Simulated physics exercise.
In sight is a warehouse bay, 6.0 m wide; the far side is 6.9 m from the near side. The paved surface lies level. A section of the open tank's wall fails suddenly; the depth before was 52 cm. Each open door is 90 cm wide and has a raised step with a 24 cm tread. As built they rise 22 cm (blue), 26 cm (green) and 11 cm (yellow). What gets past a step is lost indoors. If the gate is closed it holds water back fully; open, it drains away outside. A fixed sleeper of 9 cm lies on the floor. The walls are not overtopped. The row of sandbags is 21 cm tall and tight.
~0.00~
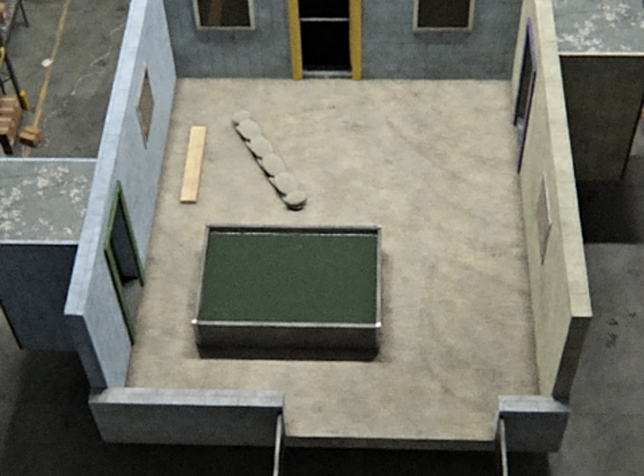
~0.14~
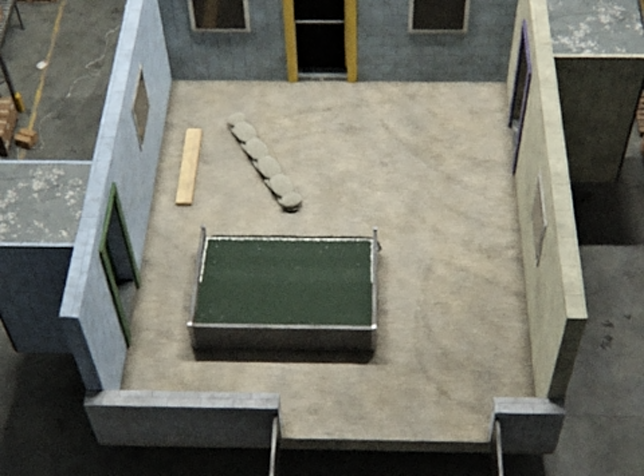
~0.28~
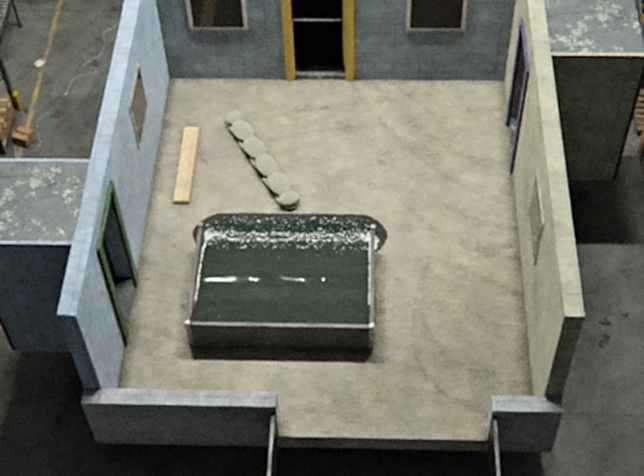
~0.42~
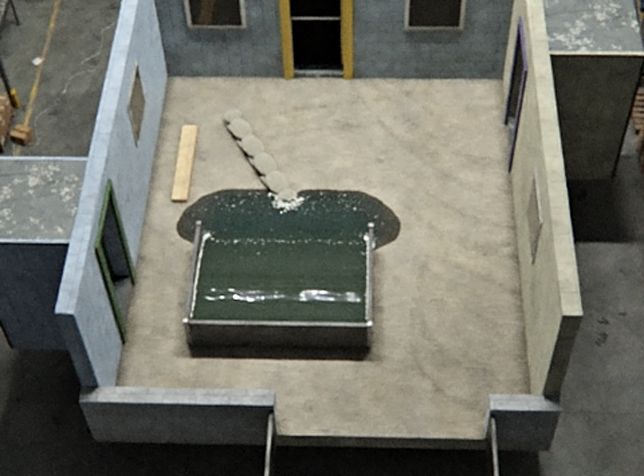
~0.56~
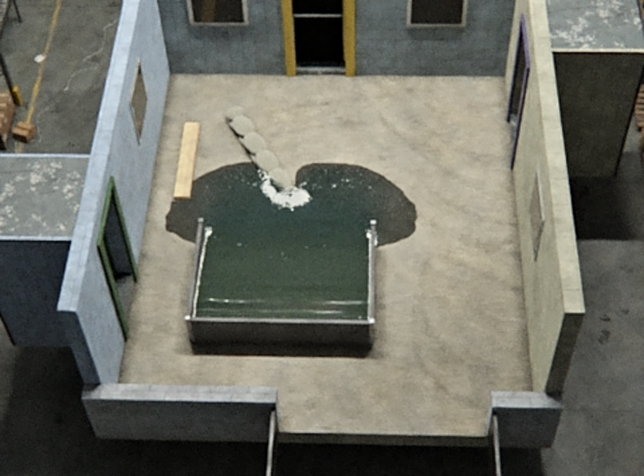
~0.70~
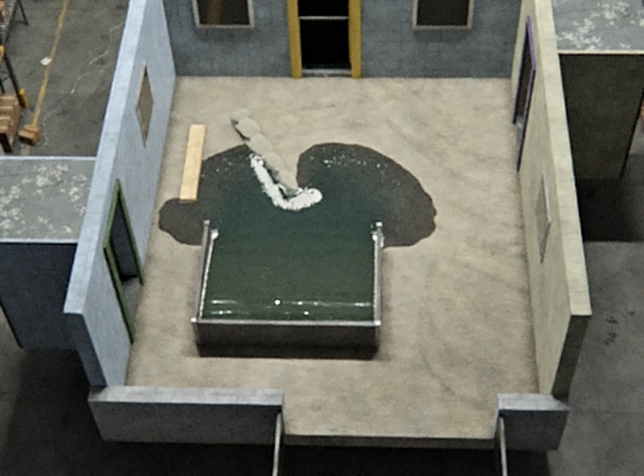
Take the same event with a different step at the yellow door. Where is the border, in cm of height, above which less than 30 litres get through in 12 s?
Close to 13 cm is just enough.
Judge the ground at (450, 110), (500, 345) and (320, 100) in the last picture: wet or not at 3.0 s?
In turn: Under water, dry, wet.
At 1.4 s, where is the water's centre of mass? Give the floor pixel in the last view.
Near (294, 242).
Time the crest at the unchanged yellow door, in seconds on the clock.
At about 2.4 s.
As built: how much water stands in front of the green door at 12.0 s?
About 3.5 cm.
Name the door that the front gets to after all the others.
It is the green one.
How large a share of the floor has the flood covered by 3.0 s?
Some 50 per cent of it.
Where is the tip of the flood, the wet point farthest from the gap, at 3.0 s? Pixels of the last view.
Around (509, 80).
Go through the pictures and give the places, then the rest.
The first frame shows still water, 52 cm deep, in the open tank at (290, 277); the yellow door at (326, 37) is dry.
In the second frame, water pours out on the far side and has run 0.2 m, to a hidden place; about 10 cm deep outside, 52 cm at the back.
In the third frame, water pours out on the far side and has run 0.7 m, to (217, 219); about 11 cm deep outside, 52 cm at the back.
In the fourth frame, the gap is on the far side, the front 1.1 m out at (221, 194); the back of the open tank holds 52 cm.
In the fifth frame, the gap is on the far side, the front 1.7 m out at (241, 167); the back of the open tank holds 47 cm.
In the sixth frame, the gap is on the far side, the front 2.2 m out at (245, 148); the back of the open tank holds 42 cm; the yellow door at (325, 35), 3.9 m from the gap, is still 1.7 m from the nearest water.
After 1.4 s water covers 35 % of the floor, deepest (33 cm) near (297, 212); 12 cm at the yellow door, 0 litres in over its 11 cm step.
After 3.0 s water covers 50 % of the floor, deepest (32 cm) near (499, 80); 17 cm at the yellow door, 33 litres in over its 11 cm step.
After 12.0 s water covers 95 % of the floor, deepest (10 cm) near (201, 194); 5 cm at the yellow door, 59 litres in over its 11 cm step.
At the yellow door as built, the water arrived by 1.3 s and peaked near 19 cm at 2.4 s.
Run again over the same 12 s with other heights there, 58 litres in over 11 cm, 15 litres over 15 cm. The limit of 30 litres is kept from about 13 cm up.
